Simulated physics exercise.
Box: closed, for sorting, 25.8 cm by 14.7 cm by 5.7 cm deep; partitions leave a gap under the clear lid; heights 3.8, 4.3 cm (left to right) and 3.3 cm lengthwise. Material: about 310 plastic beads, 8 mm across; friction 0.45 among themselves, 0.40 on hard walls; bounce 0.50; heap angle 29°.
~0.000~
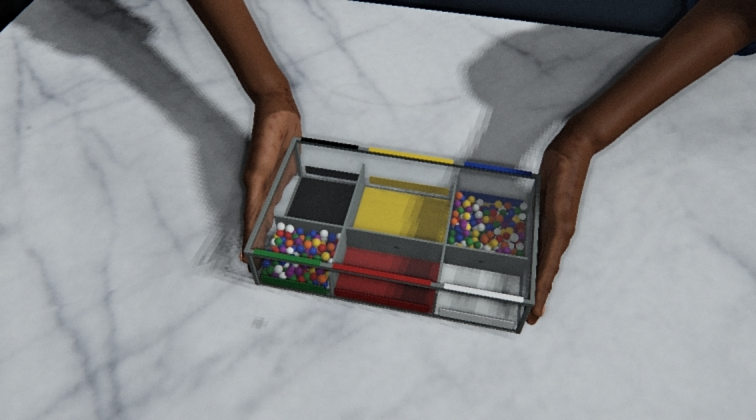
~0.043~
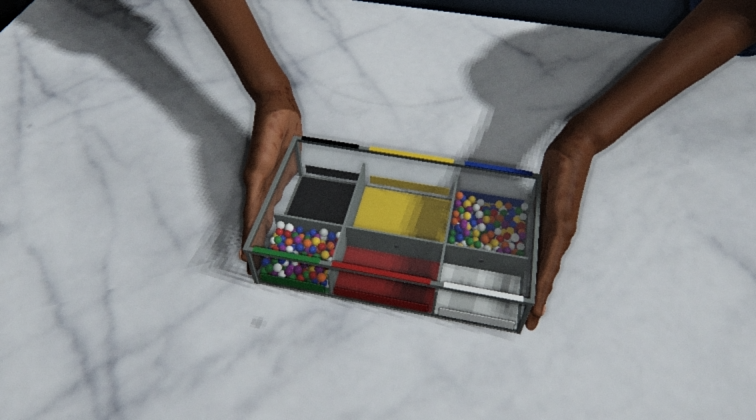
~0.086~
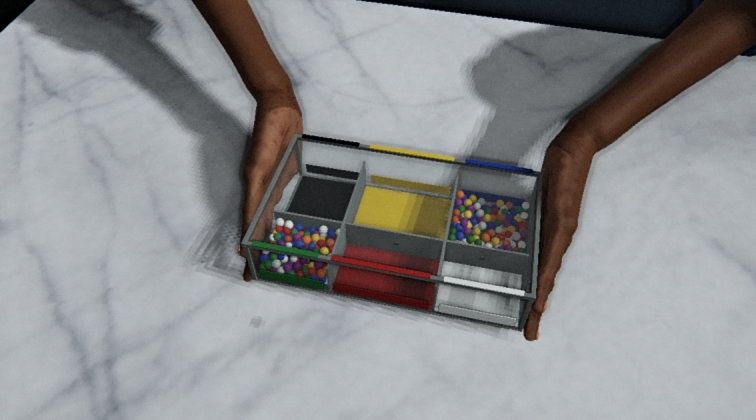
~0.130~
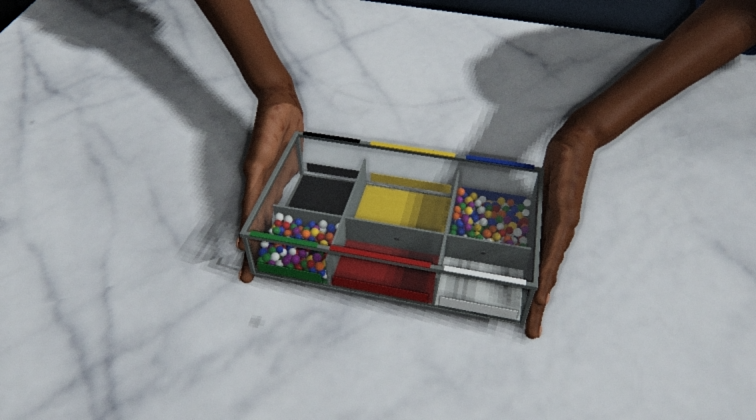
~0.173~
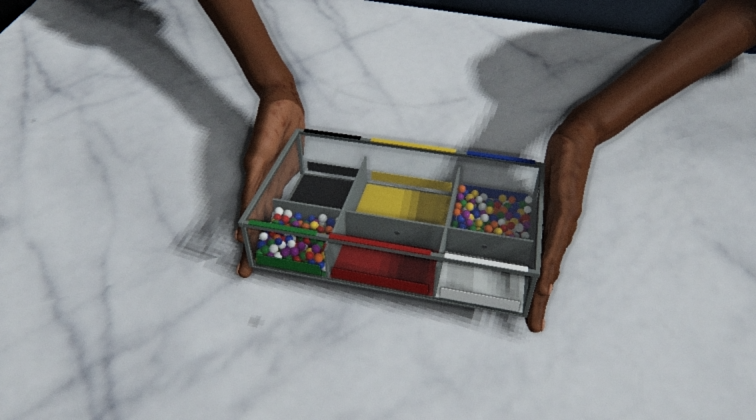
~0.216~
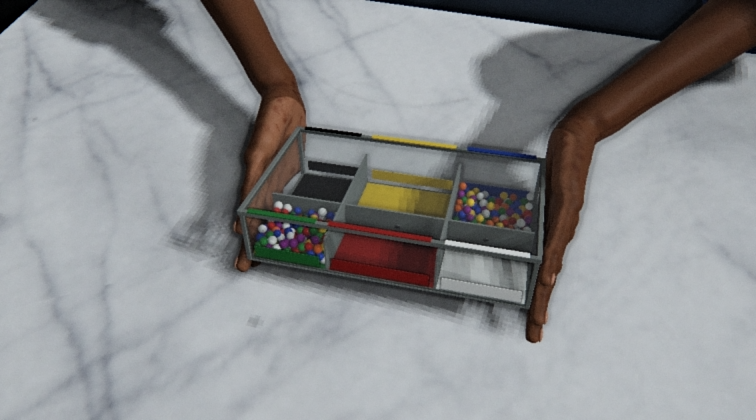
The clip shows two hands holding a clear, six-compartment box over a marble surface, with multicoloured beads in the blue and green sections, then gradually tilting it while the beads stay in those two compartments.
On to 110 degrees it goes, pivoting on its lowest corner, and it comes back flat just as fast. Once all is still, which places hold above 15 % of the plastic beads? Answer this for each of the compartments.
Red: Holds a share within the limit. Blue: Holds a share past the limit. Green: Holds a share within the limit. Yellow: Holds a share within the limit. White: Holds a share within the limit. Black: Holds a share past the limit.
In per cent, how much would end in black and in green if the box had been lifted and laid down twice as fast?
Final split: Black = 45 %, green = 5 %.
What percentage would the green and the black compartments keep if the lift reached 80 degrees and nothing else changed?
In per cent, green comes to 30 and black to 25.
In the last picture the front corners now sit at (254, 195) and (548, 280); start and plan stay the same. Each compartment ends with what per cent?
By the end red holds 0%, blue holds 60%, green holds 5%, yellow holds 35%, white holds 0% and black holds 0%.
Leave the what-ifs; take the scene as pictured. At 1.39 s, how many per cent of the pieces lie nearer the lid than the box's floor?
I'd put it at some 60 percent.
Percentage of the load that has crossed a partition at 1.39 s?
About 35 %.
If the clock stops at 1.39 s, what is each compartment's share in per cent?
Red = 0, blue = 45, green = 20, yellow = 0, white = 0, black = 35 (per cent).
After 1.39 s, tilt 110 degrees; blue 45 %, green 20 %, black 35 %.
Then, at 2.18 s, tilt 50 degrees; blue 45 %, yellow 5 %, black 50 %.
After 2.98 s, tilt 0 degrees; blue 45 %, yellow 5 %, black 50 %.
By 3.9 s all is still; red 0 %, blue 45 %, green 0 %, yellow 5 %, white 0 %, black 50 %.
